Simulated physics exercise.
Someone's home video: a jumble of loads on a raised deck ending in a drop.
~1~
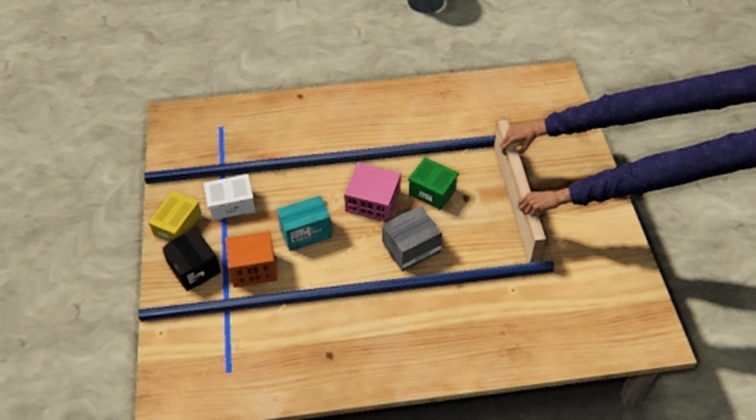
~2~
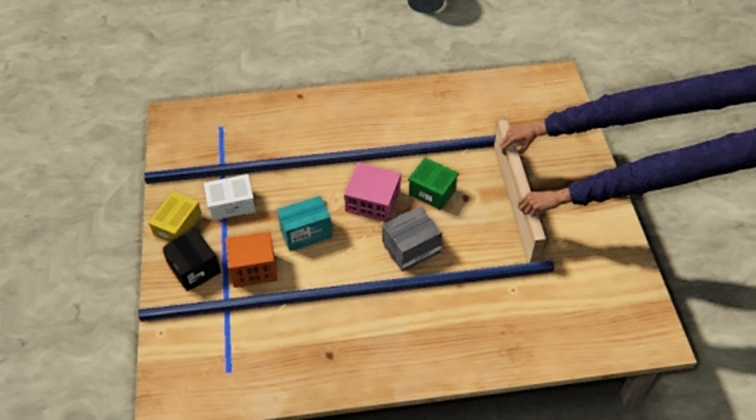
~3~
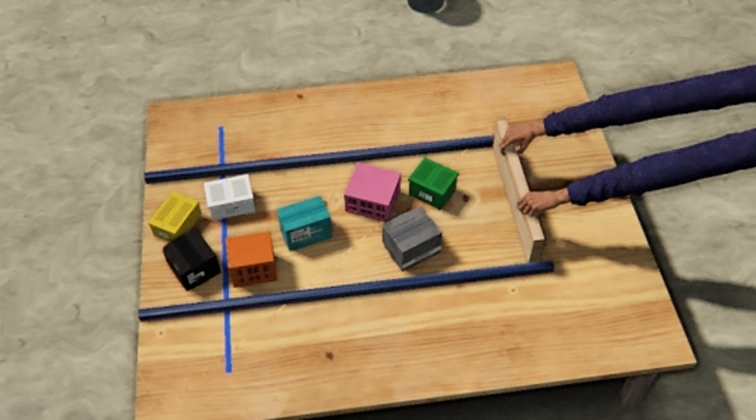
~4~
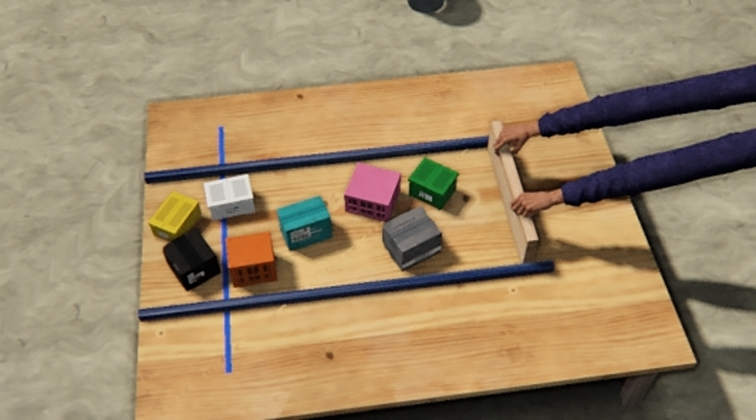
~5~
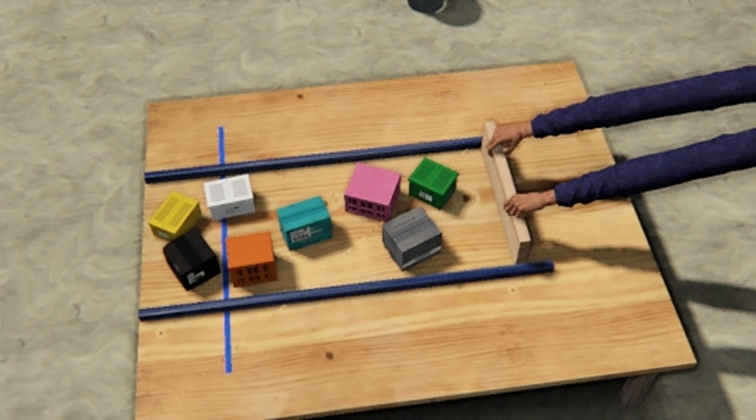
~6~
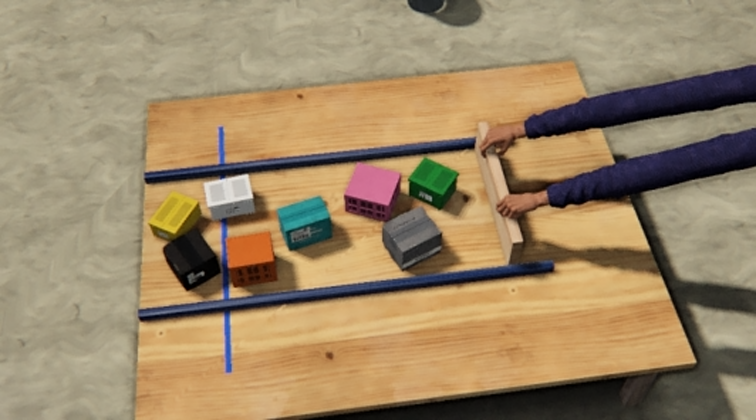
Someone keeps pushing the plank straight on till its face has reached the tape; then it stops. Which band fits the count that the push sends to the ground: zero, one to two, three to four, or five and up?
Just three or four fall.
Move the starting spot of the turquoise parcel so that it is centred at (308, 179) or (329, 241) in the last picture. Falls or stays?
It keeps its place, then keeps its place.
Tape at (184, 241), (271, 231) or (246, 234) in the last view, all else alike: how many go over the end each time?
Result per try: 6; 1; 2.
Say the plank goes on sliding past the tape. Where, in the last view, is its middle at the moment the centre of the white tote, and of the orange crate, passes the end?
I reckon its middle sits around (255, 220) and then around (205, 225).
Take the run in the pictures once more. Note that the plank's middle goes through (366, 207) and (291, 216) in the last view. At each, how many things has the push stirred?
The first number is 4, the next one 8.
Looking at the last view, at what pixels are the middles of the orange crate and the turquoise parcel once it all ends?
The first comes to rest at (157, 279), and the second at (159, 229).
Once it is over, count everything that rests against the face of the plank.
So the total is 2.
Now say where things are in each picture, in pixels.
The first frame shows yellow tote (176, 218); black parcel (191, 260); white tote (230, 198); plank (518, 190); tape (224, 236).
The second frame shows black parcel (191, 260); pink crate (373, 192).
The third frame shows white tote (230, 198); orange crate (252, 260).
The fourth frame shows yellow tote (176, 219); plank (511, 191).
The fifth frame shows black parcel (191, 260); green tote (433, 184).
The sixth frame shows yellow tote (176, 219); black parcel (191, 260); white tote (230, 198); plank (497, 192); tape (224, 236).
Soon after, none off yet; yellow tote at rest near (176, 219); black parcel at rest near (191, 260); white tote at rest near (230, 198).
At rest, the number that fall off is three or four; fallen, white tote, black parcel and yellow tote.
